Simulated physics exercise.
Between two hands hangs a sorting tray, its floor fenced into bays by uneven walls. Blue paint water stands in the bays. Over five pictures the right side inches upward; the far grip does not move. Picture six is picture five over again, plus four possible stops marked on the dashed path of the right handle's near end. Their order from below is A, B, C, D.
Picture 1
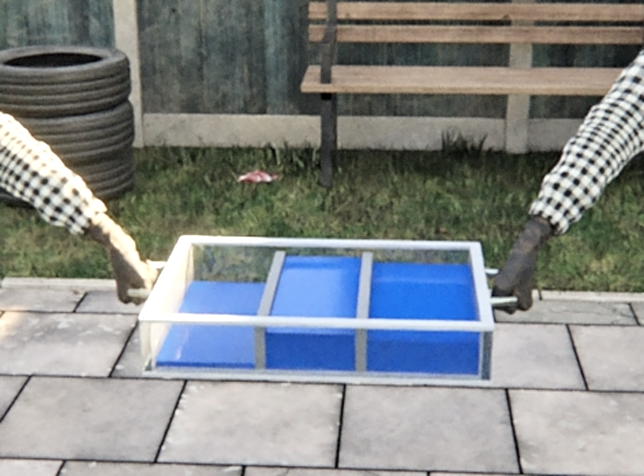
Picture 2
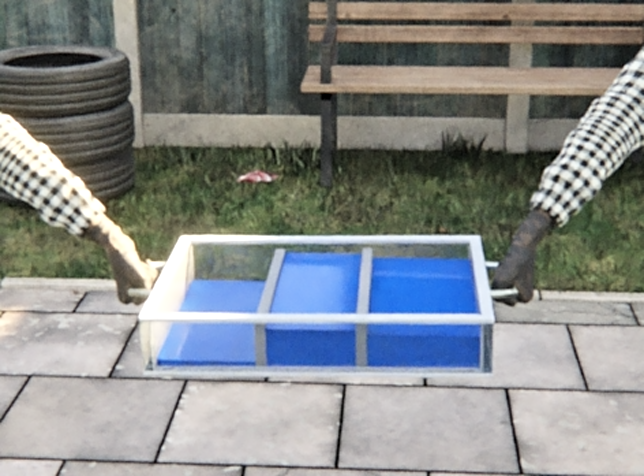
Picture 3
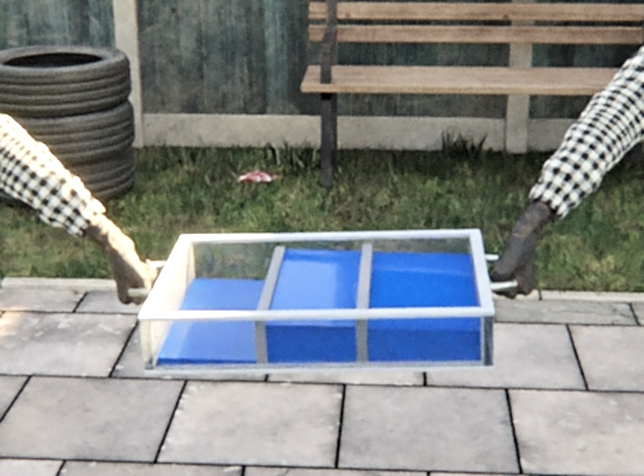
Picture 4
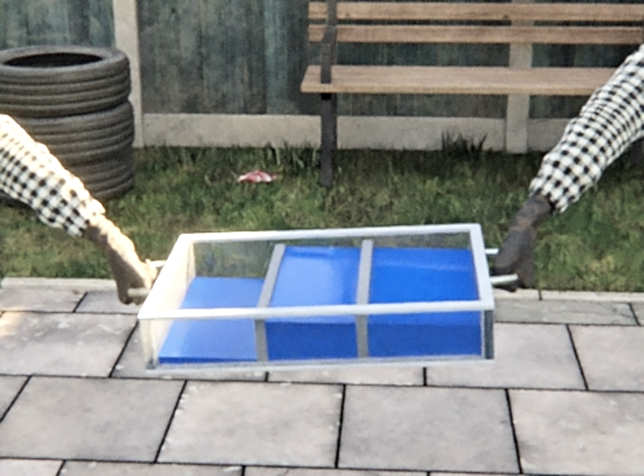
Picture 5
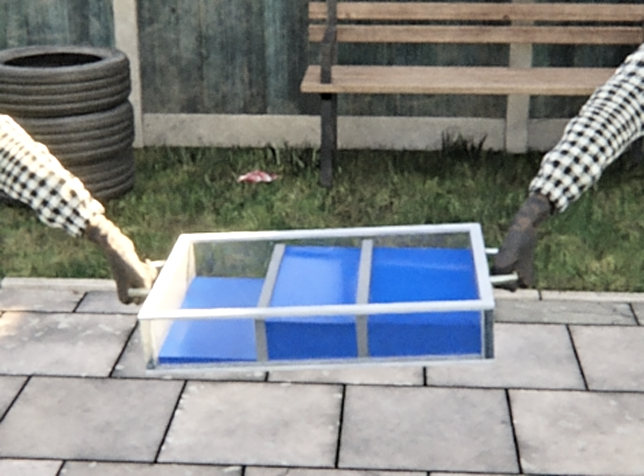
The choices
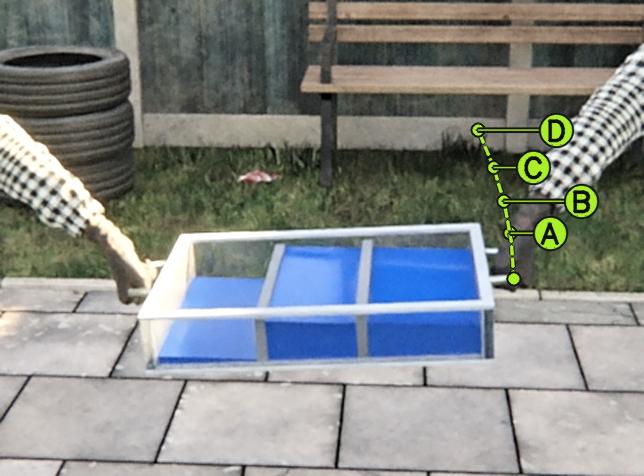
The footage shows two hands in checked sleeves holding a clear, pale-framed tray with three bays of blue liquid above paving; the right hand raises its end slightly, tilting the tray gently down to the left.
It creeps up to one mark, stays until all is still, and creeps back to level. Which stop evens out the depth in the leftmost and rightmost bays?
It is C.
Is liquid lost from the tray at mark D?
Yes.
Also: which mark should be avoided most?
That is mark A.
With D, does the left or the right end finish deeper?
The left one.
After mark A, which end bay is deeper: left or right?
The right one.
On the marked copy, A at (510, 233); B at (503, 201); C at (493, 167); D at (478, 130).
For mark A, the right end bay stands much deeper than the other; nothing spills.
For mark B, the right end bay stands much deeper than the other; nothing spills.
For mark C, the two end bays stand about equally deep; nothing spills.
For mark D, the left end bay stands much deeper than the other; about 7 % goes over the rim.
